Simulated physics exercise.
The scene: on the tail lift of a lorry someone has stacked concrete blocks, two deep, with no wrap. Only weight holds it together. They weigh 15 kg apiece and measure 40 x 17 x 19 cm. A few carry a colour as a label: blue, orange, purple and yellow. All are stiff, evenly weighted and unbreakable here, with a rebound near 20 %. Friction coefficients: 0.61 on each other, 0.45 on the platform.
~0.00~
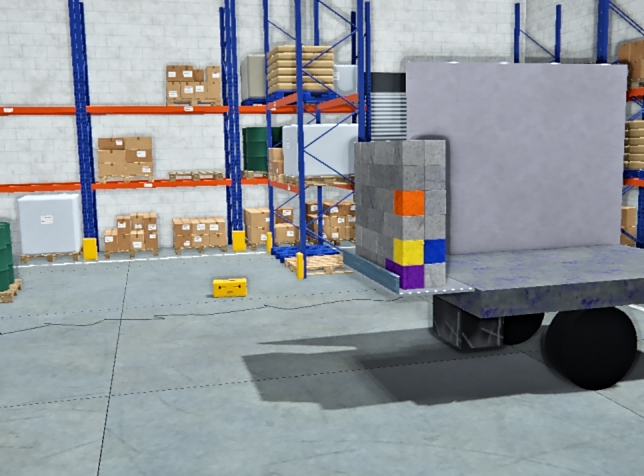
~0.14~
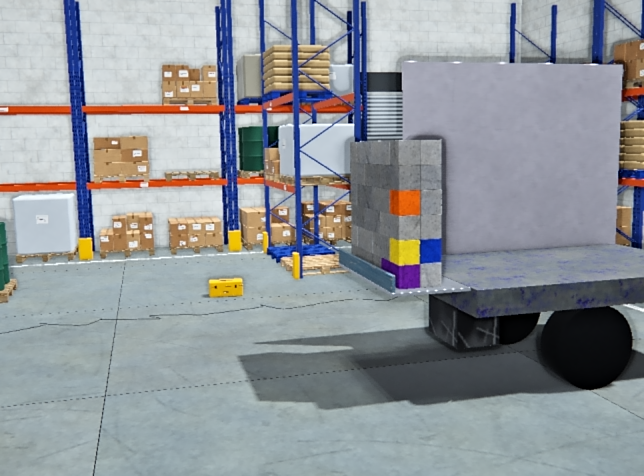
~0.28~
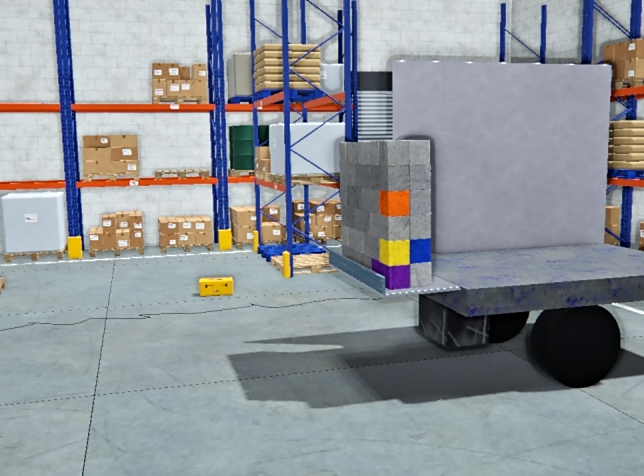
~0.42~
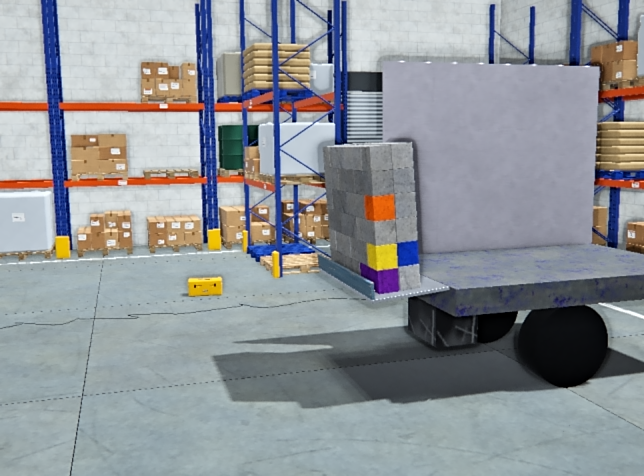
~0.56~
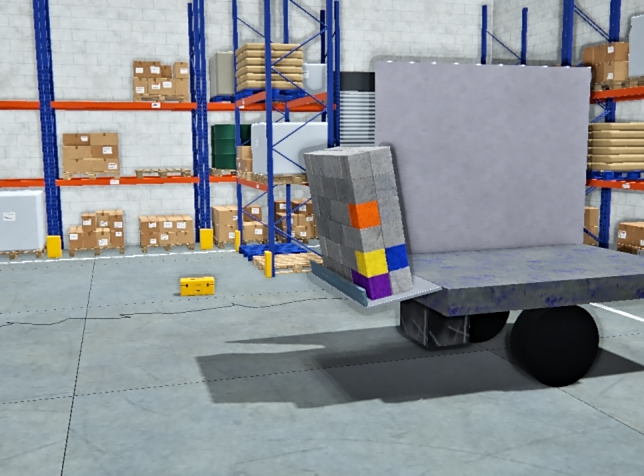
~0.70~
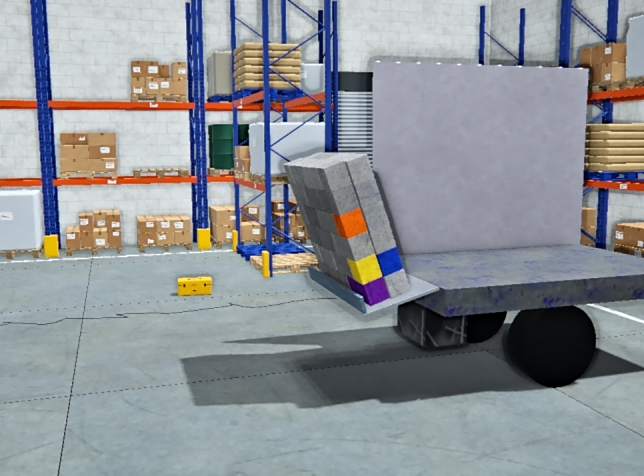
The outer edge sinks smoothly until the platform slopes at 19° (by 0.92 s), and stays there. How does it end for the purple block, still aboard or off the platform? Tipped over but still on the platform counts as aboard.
It is still on top.
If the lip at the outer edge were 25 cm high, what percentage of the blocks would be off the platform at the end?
In that case 60 per cent.
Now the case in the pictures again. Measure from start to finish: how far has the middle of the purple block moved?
About 15 cm.
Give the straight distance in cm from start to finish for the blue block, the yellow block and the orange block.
About: Blue 20, yellow 120, orange 180.
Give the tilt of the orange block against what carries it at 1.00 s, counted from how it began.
Roughly 30°.
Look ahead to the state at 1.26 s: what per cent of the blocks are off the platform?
75 per cent by then.
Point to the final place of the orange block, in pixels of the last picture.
At about (248, 405).
Around 0.82 s, slope 18°; 4 of the 42 blocks off the platform; purple block tipped 11°; orange block tipped 11°.
Around 1.00 s, slope 19°; 21 of the 42 blocks off the platform; purple block tipped 27°; yellow block tipped 33°.
Around 1.26 s, slope 19°; 32 of the 42 blocks off the platform; purple block tipped 27°; yellow block on its side.
Around 1.64 s, slope 19°; 32 of the 42 blocks off the platform; purple block tipped 27°; orange block on its side.
Finally (2.0 s), slope 19°; 32 of the 42 blocks off the platform; purple block tipped 27°; orange block on its side; yellow block on its side. Seen by the last camera, middles, purple block near (362, 290), orange block near (248, 405).
